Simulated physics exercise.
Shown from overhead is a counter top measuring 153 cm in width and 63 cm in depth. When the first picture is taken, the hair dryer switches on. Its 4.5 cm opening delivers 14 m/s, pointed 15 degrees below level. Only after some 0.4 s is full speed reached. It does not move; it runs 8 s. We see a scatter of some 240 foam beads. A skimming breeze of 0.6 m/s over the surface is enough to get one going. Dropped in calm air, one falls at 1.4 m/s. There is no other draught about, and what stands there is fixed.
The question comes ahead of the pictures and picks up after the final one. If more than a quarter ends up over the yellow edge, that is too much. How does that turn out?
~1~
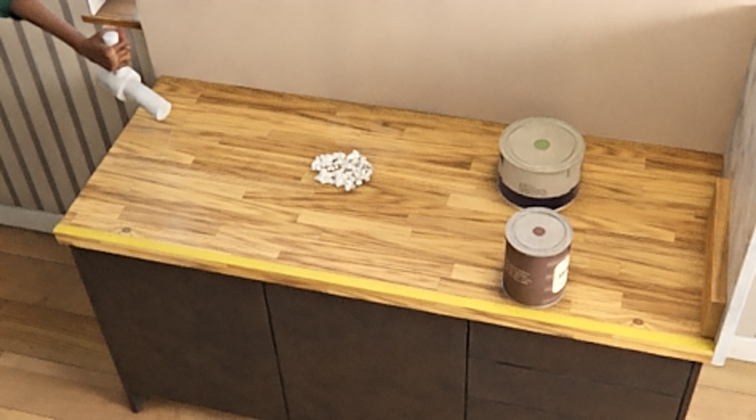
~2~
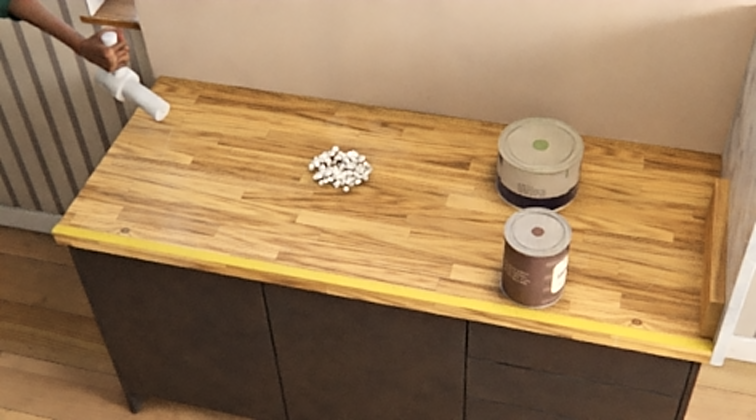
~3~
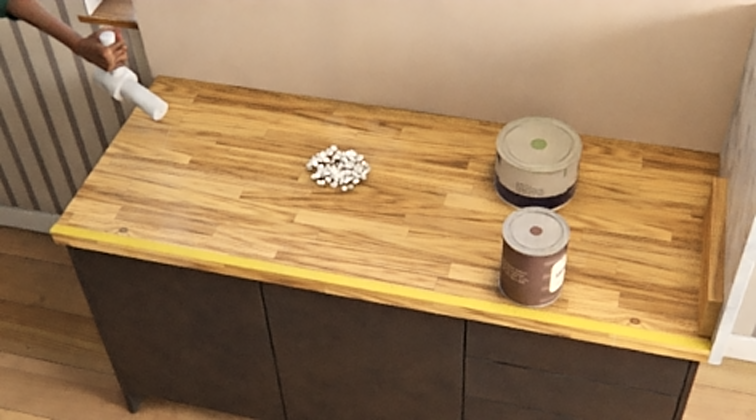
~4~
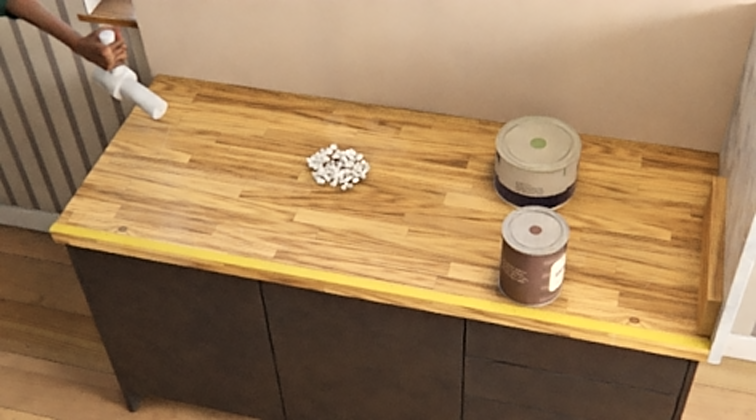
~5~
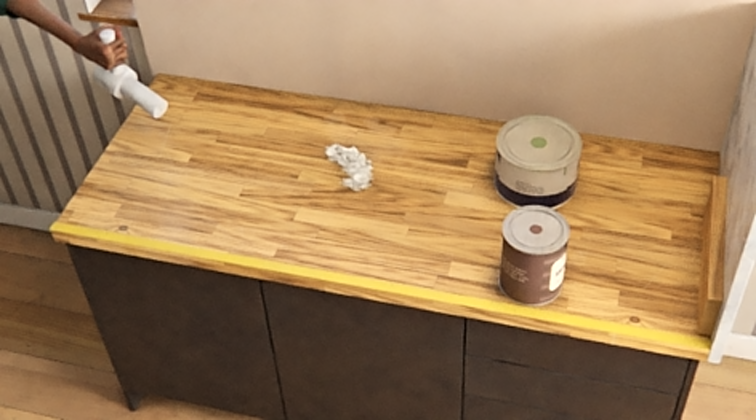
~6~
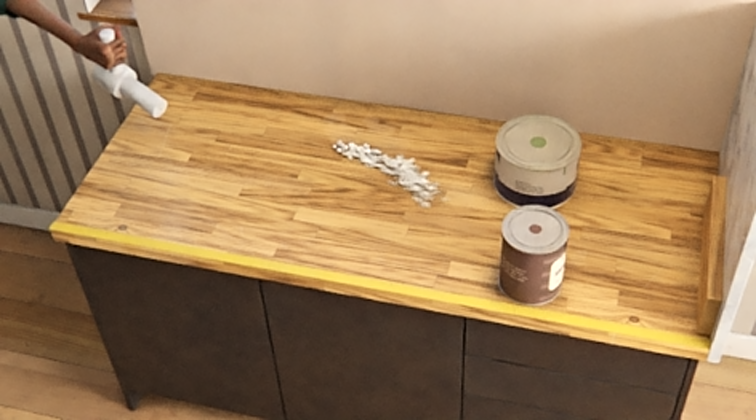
In the end the amount is not too much.
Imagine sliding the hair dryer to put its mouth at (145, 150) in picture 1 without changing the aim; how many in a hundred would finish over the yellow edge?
The share would be near 0 %.
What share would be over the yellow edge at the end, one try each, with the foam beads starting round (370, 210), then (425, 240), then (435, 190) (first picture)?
50, 80 and 15 in a hundred, respectively.
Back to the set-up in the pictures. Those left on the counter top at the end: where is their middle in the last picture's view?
Look near pixel (708, 164) of the last view.
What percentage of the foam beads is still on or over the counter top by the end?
Roughly 90 per cent.
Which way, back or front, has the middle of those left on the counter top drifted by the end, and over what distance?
Toward the rear, roughly 20 cm.
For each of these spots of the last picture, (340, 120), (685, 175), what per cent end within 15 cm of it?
Roughly 0 % and 80 %, in that order.
Then, 1.2 s after the last picture, 97 % are on the move or not yet settled, 4 % are over the yellow edge; the middle of those still in play is near (648, 148).
Then, 2.2 s after the last picture, 90 % are on the move or not yet settled, 5 % are over the yellow edge; the middle of those still in play is near (695, 161).
Then, 4.0 s after the last picture, 86 % are on the move or not yet settled, 8 % are over the yellow edge; the middle of those still in play is near (702, 162).
Then, 7.6 s after the last picture, at the end, 8 % are over the yellow edge; the middle of those still in play is near (708, 164).
